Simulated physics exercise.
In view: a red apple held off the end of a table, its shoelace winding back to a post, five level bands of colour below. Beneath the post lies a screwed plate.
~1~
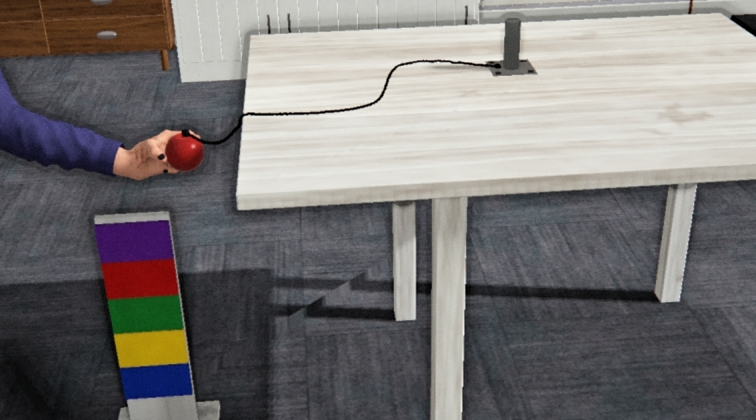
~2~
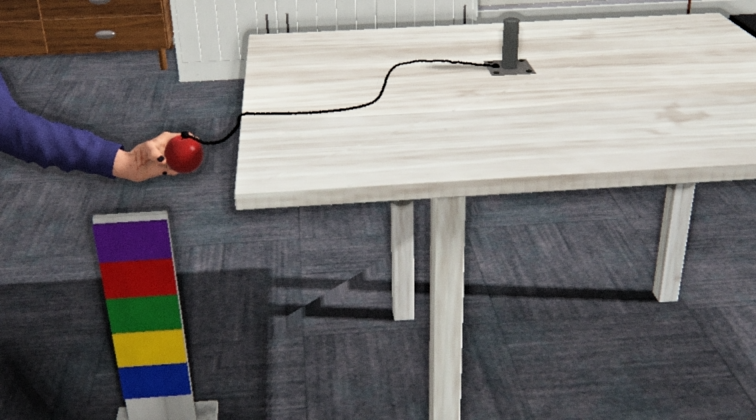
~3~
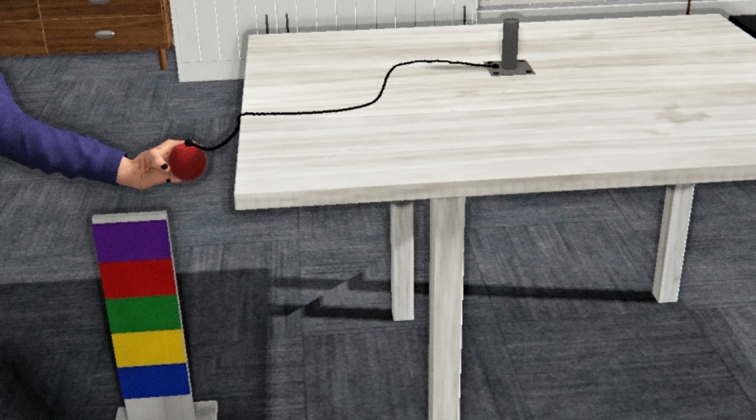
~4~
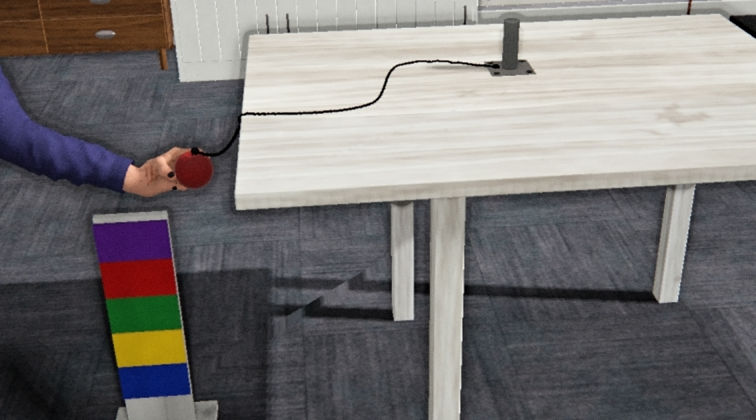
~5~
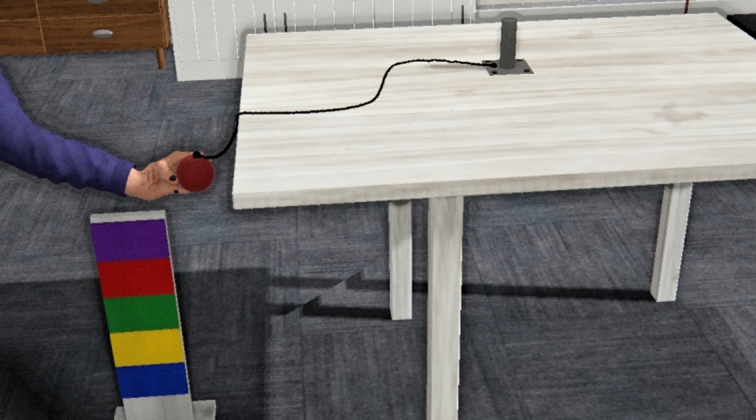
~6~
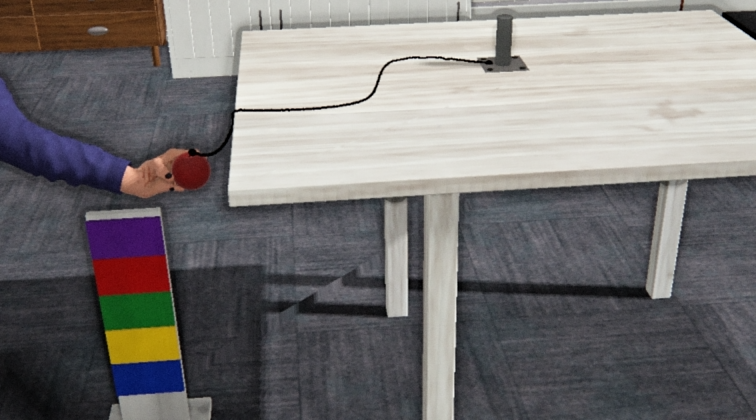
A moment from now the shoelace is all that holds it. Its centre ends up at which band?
At the red one.
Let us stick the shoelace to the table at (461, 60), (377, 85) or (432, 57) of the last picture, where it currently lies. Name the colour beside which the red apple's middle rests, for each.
Results, in sequence: Red / purple / red.
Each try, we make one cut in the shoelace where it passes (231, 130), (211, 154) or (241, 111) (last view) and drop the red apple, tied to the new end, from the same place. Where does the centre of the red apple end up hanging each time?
(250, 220), (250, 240), (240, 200).
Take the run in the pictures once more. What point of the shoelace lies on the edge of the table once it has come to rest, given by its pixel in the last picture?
You'd find it at roughly (331, 107).
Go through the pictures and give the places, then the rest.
Red apple (184, 152); purple (134, 243); red (140, 280); green (146, 316); yellow (151, 350); blue (157, 382), in the first picture.
Red apple (184, 154); shoelace through (464, 63) (398, 65) (382, 91) (337, 111) (254, 114), in the second picture.
Red apple (187, 162), in the third picture.
Red apple (194, 169); shoelace through (464, 64) (398, 66) (382, 91) (337, 111) (255, 114), in the fourth picture.
Red apple (195, 173), in the fifth picture.
Red apple (191, 171); shoelace through (457, 60) (391, 62) (375, 88) (330, 107) (248, 111), in the sixth picture.
Early on, apple near (206, 271); level with red.
Midway, apple near (277, 238); level with red.
Near the end, apple near (238, 252); level with red.
Finally, apple near (248, 250); level with red. Its middle rests at the red band.
